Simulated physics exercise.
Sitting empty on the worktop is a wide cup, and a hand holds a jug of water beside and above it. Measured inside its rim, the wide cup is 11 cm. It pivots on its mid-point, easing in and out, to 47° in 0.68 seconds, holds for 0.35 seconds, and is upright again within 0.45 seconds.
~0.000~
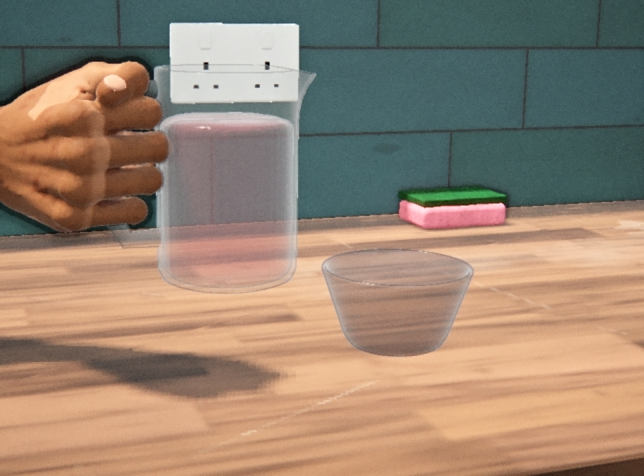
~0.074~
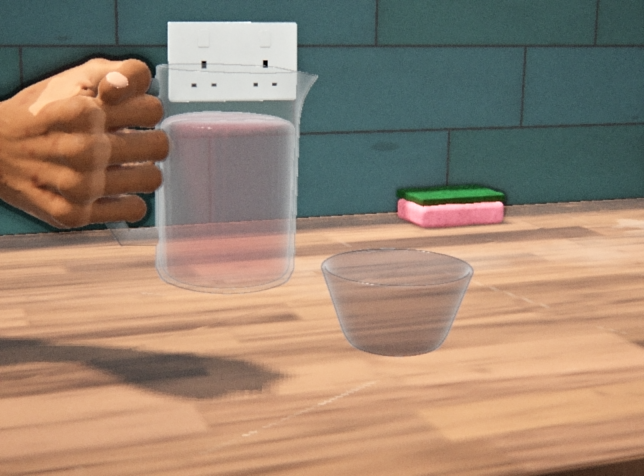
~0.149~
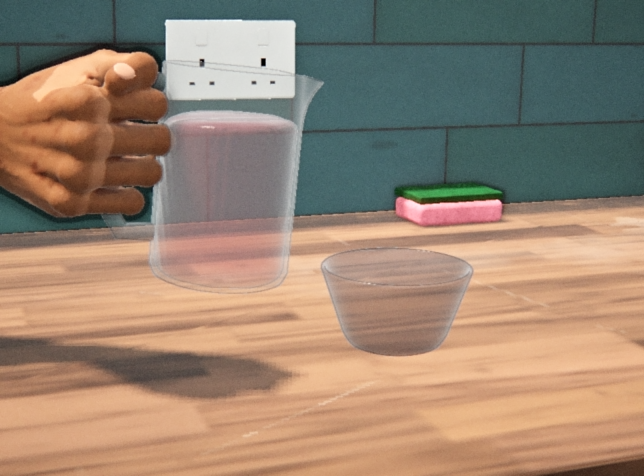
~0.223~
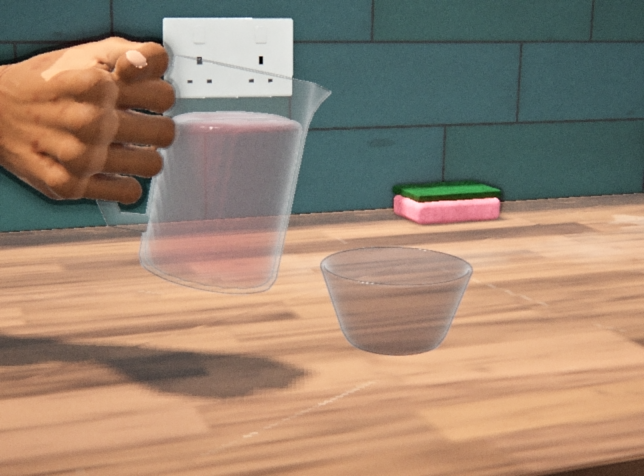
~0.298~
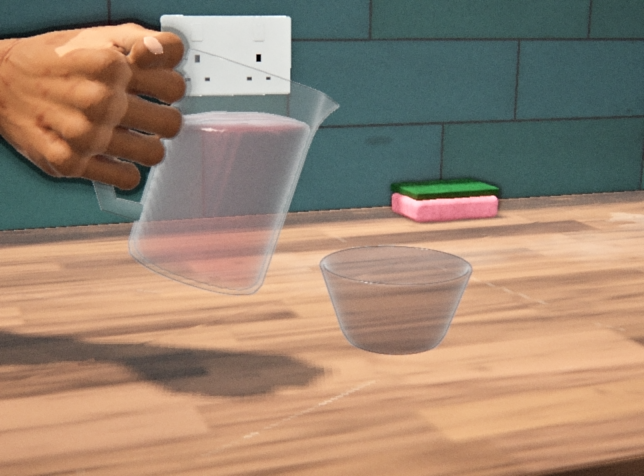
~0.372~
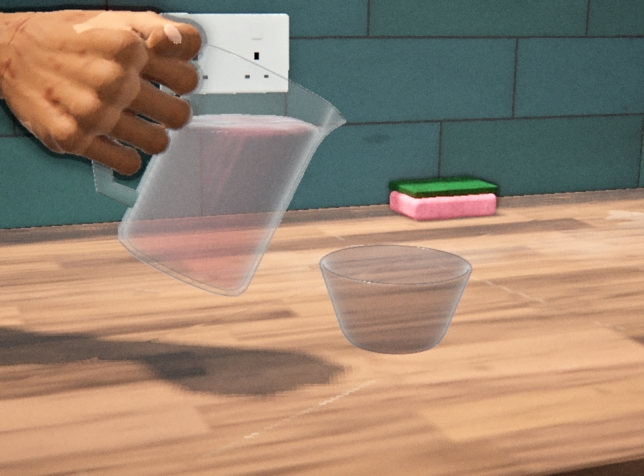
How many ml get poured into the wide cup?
About 60 ml.
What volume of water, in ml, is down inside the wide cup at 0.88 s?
Around 30 ml.
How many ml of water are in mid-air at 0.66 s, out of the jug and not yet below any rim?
I'd put it near 20 ml.
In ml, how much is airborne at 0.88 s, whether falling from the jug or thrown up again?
I'd say some 20 ml of liquid is up in the air.
After 0.66 s the tilt is 47° and the wide cup has 5 ml, the jug 635 ml, and 0 ml is on the worktop.
After 0.88 s the tilt is 47° and the wide cup has 30 ml, the jug 605 ml, and 0 ml is on the worktop.
After 1.10 s the tilt is 44° and the wide cup has 45 ml, the jug 590 ml, and 5 ml is on the worktop.
After 1.35 s the tilt is 10° and the wide cup has 60 ml, the jug 585 ml, and 10 ml is on the worktop.
In the end the wide cup has 60 ml, the jug 585 ml, and 15 ml is on the worktop.
